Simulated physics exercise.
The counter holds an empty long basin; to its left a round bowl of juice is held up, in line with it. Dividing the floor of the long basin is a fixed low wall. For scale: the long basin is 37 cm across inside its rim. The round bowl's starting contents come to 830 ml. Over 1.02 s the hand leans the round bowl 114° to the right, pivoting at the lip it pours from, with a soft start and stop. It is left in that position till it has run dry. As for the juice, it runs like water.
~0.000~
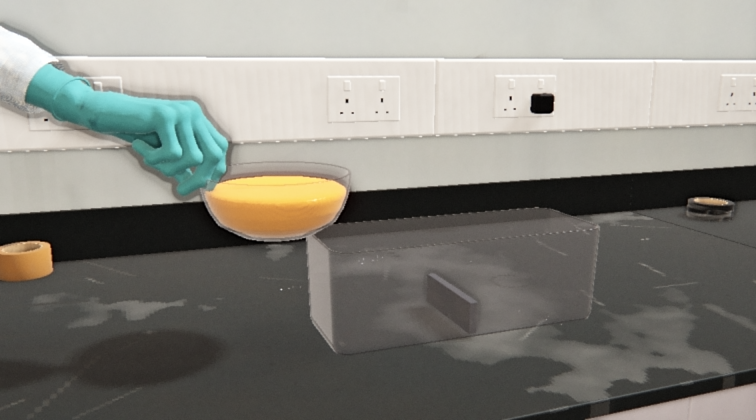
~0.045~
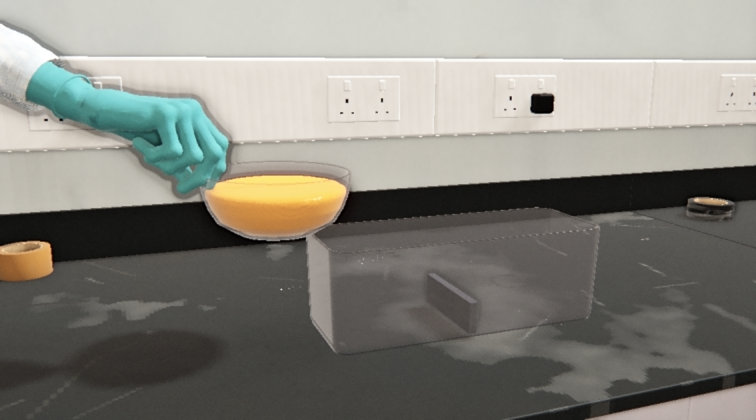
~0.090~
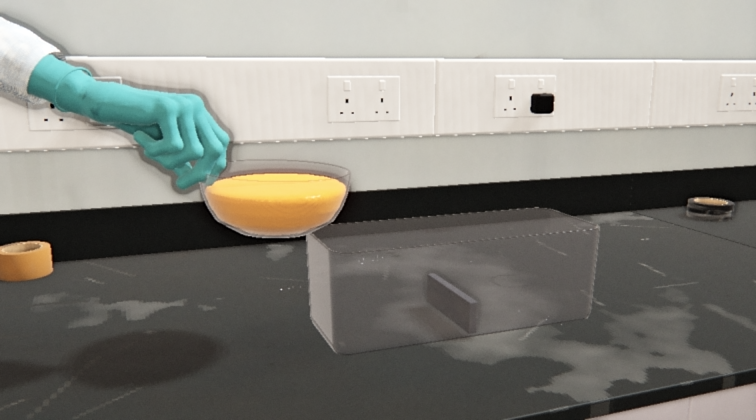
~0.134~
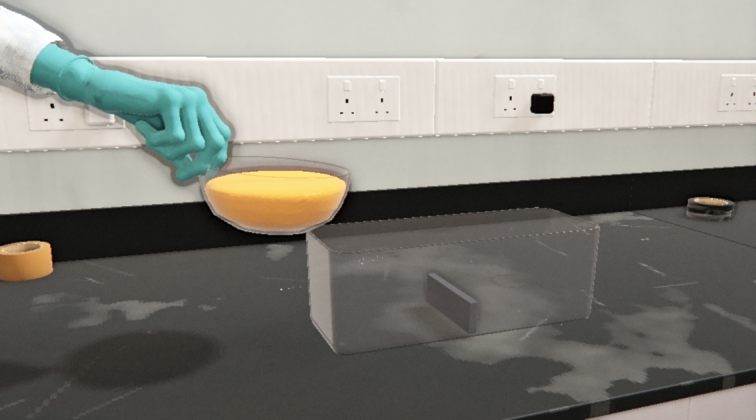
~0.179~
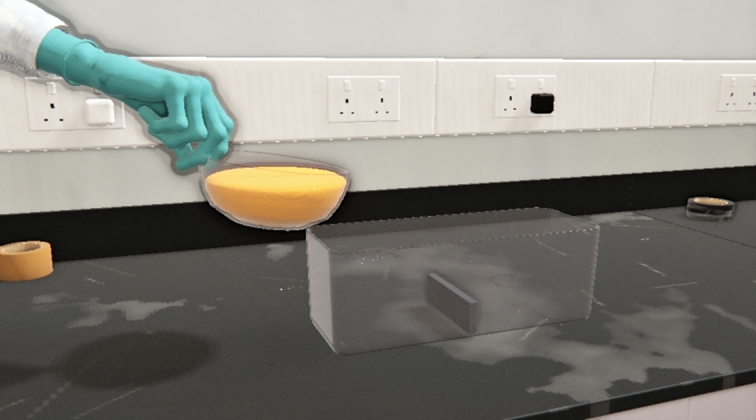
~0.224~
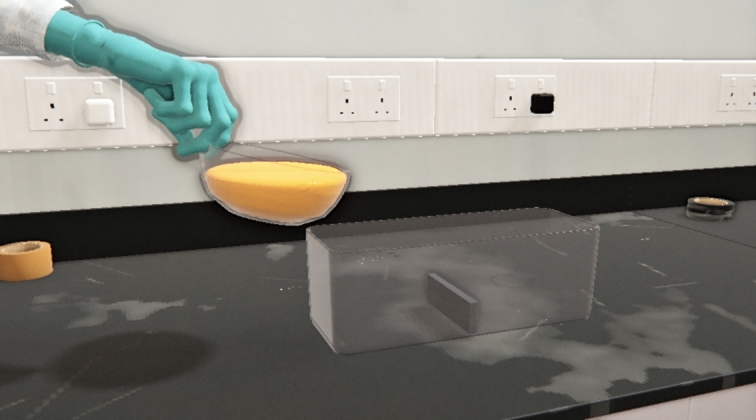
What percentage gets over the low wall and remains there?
14 %.
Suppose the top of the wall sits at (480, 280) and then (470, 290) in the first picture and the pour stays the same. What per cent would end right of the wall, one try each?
The first gives near 10 per cent and the second near 20 per cent.
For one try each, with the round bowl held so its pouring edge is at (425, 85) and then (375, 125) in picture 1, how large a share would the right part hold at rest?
85 then 70 %.
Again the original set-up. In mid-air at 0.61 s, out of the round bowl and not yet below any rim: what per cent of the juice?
Estimate: About 44 % of all of it.
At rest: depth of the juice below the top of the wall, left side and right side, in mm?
Left side: Around 12 mm. Right side: Around 38 mm.
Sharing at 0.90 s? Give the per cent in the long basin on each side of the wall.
Near 86 on the left, 7 on the right.
By 0.61 s the tilt is 75° and 40 per cent is still to pour, 15 is left of the wall and 0 right of it.
By 0.90 s the tilt is 110° and 0 per cent is still to pour, 87 is left of the wall and 7 right of it.
By 1.20 s the tilt is 114° and 0 per cent is still to pour, 84 is left of the wall and 13 right of it.
By 1.52 s the tilt is 114° and 0 per cent is still to pour, 82 is left of the wall and 14 right of it.
At rest 82 per cent lies left of the wall, 14 right of it and 3 outside.
